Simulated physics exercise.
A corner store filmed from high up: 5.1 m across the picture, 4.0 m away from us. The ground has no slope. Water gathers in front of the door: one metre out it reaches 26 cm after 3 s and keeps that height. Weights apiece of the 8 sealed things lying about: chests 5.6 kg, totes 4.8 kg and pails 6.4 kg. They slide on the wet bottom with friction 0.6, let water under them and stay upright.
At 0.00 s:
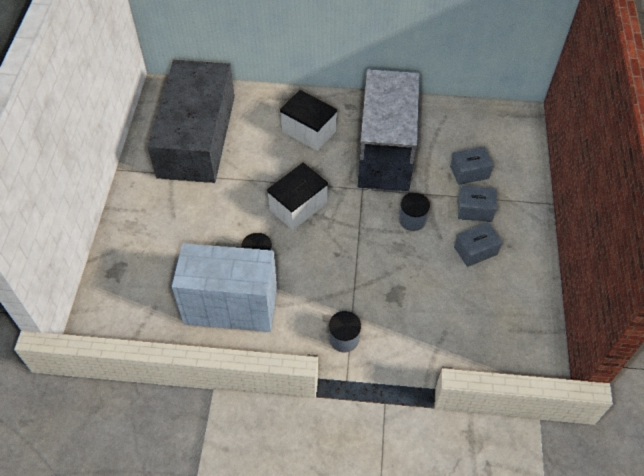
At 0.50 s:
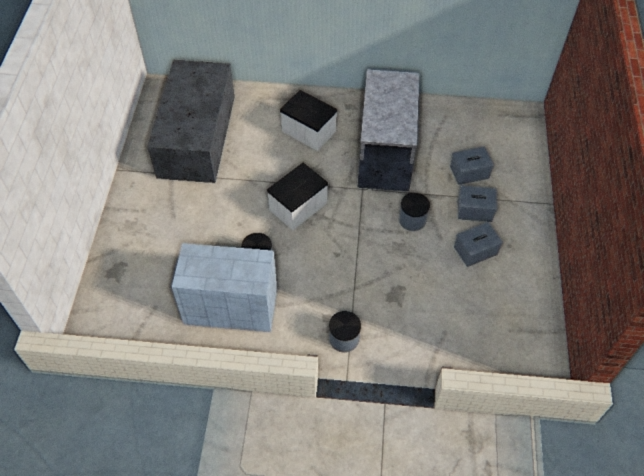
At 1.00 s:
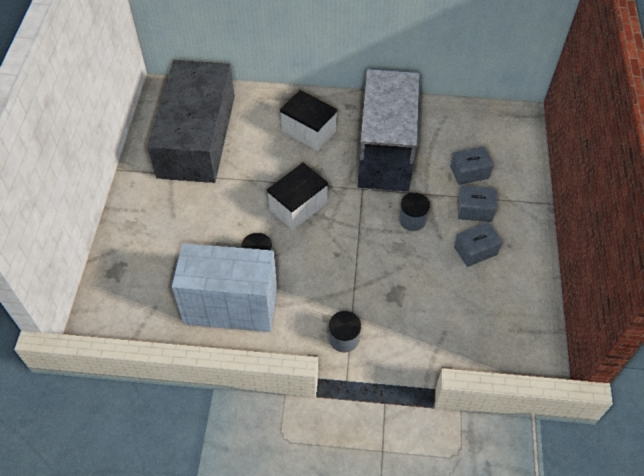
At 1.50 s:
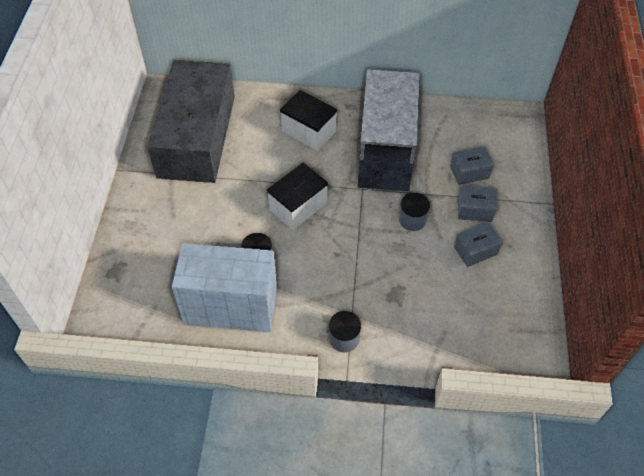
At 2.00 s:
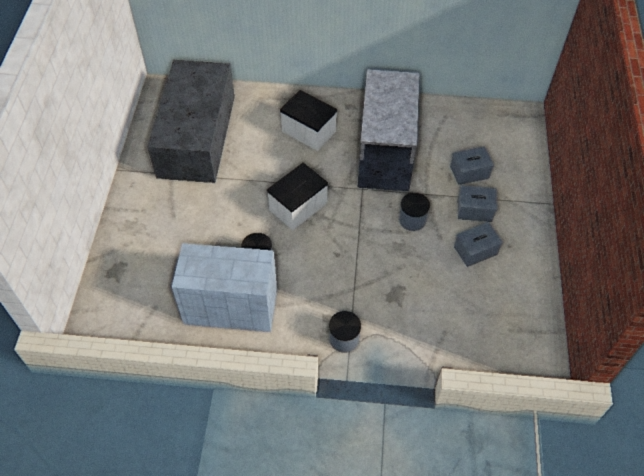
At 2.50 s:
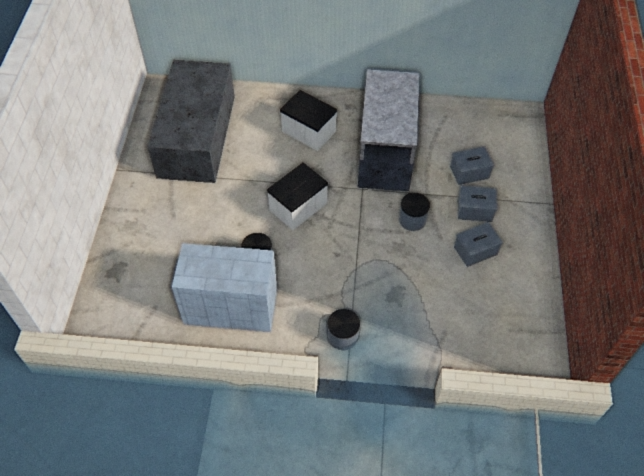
Water spreads across the ground outside and through the doorway, while the objects inside stay still.
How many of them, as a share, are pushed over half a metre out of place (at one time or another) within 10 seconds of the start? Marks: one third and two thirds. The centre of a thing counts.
Share: Two thirds or more.
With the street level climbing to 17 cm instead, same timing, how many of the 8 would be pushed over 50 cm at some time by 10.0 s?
Then 6.
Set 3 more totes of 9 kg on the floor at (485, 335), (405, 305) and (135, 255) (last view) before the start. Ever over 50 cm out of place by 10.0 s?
In turn: Less, more, less.
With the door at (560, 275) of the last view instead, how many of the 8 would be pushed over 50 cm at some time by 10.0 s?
In that case 8 of them.
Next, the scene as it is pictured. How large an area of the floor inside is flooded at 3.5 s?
About 5.5 m2.
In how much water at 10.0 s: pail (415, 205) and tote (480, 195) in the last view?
Roughly 14 and 13 cm.
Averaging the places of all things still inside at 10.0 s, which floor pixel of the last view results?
Around (345, 171).
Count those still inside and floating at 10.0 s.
At that moment 5.
After 3.5 s 1 of 8 are over 50 cm from their spots; 0 afloat.
After 4.5 s 4 of 8 are over 50 cm from their spots; 1 afloat.
After 7.0 s 7 of 8 are over 50 cm from their spots; 6 afloat.
After 10.0 s 5 of 8 are over 50 cm from their spots, and 7 have been at some point; 5 afloat.
